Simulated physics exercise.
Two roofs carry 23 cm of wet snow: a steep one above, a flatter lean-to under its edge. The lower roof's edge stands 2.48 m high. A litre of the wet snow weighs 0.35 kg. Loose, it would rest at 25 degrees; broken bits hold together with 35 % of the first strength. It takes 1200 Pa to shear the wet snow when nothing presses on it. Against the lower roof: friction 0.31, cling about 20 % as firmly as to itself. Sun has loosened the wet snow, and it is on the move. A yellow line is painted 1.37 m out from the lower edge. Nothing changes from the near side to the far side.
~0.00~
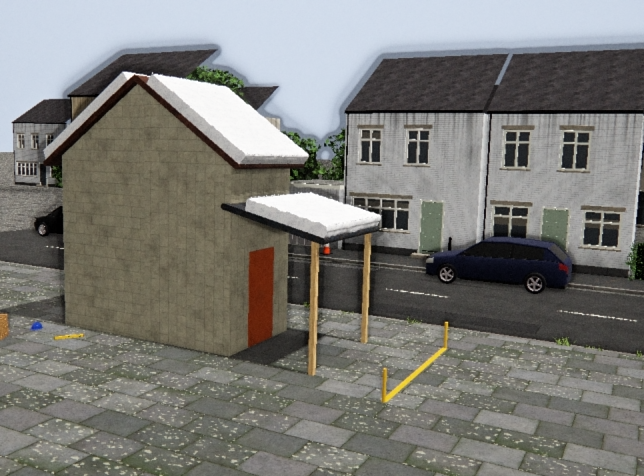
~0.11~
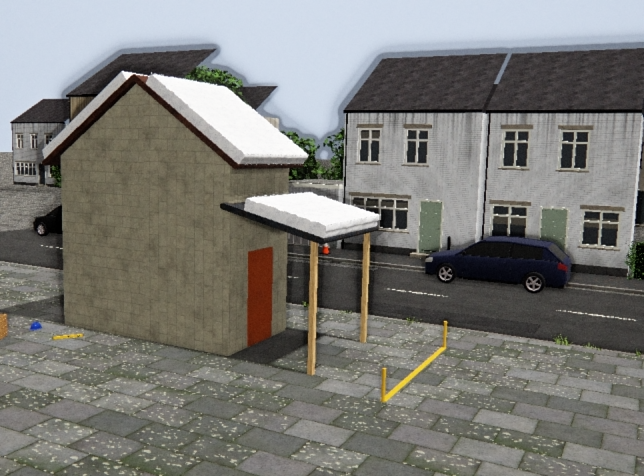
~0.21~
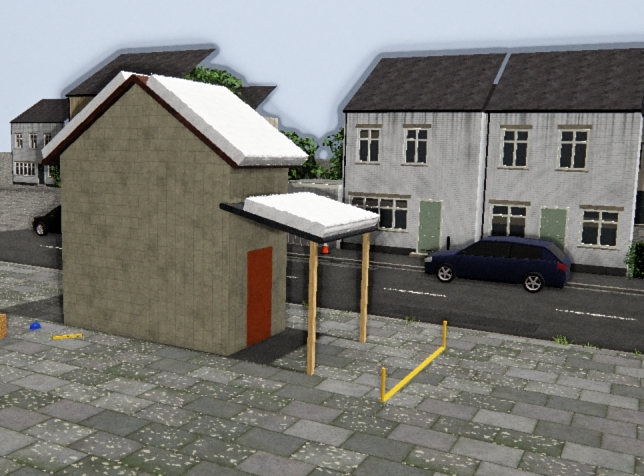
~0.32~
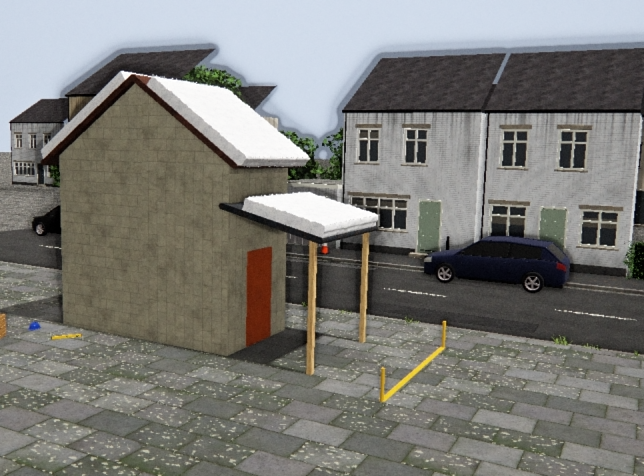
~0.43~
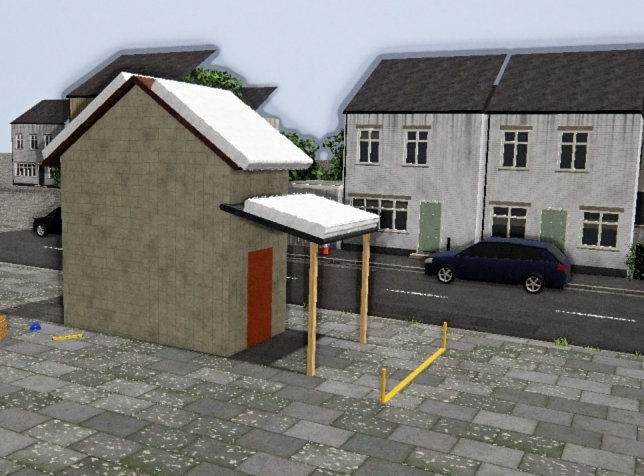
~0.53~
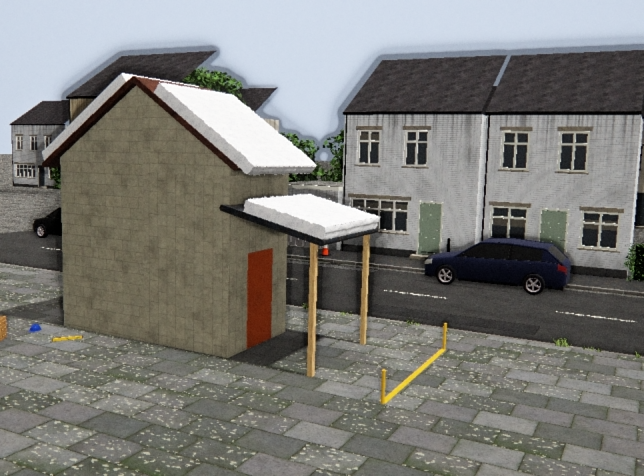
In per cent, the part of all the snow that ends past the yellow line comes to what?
About 2 %.
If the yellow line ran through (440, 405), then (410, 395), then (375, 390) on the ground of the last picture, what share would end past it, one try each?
In that order: 0 %, 0 %, 6 %.
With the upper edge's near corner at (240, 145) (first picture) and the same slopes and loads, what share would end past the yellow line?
It would be near 14 %.
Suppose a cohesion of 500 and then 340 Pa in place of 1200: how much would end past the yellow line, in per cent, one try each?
In turn about 30 %, 40 %.
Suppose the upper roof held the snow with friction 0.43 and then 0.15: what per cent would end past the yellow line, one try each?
In turn about 0 %, 20 %.
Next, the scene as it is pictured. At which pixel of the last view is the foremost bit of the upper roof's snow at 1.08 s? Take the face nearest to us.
Around (277, 201).
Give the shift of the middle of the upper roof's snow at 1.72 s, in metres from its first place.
Some 2.2 m.
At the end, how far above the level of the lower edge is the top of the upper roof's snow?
Some 0.9 m.
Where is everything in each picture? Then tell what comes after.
Foremost bit of the wet snow at (240, 159), in the first frame.
Foremost bit of the wet snow at (240, 159), its middle shifted 10 mm, in the second frame.
Foremost bit of the wet snow at (240, 160), its middle shifted 3.7 cm, 1 % of it past the upper edge, in one piece, in the third frame.
Foremost bit of the wet snow at (242, 162), its middle shifted 8.8 cm, 3 % of it past the upper edge, in one piece, in the fourth frame.
Foremost bit of the wet snow at (245, 156), its middle shifted 16 cm, 6 % of it past the upper edge, in one piece, in the fifth frame.
Foremost bit of the wet snow at (249, 165), its middle shifted 26 cm, 10 % of it past the upper edge, in one piece, in the sixth frame.
After 1.08 s, none is below the lower edge and 0 % is past the line.
After 1.72 s, none is below the lower edge and 0 % is past the line.
After 2.36 s, 7 % is below the lower edge and 0 % is past the line.
After 3.00 s, 22 % is below the lower edge and 1 % is past the line.
After 3.70 s, 22 % is below the lower edge and 2 % is past the line.
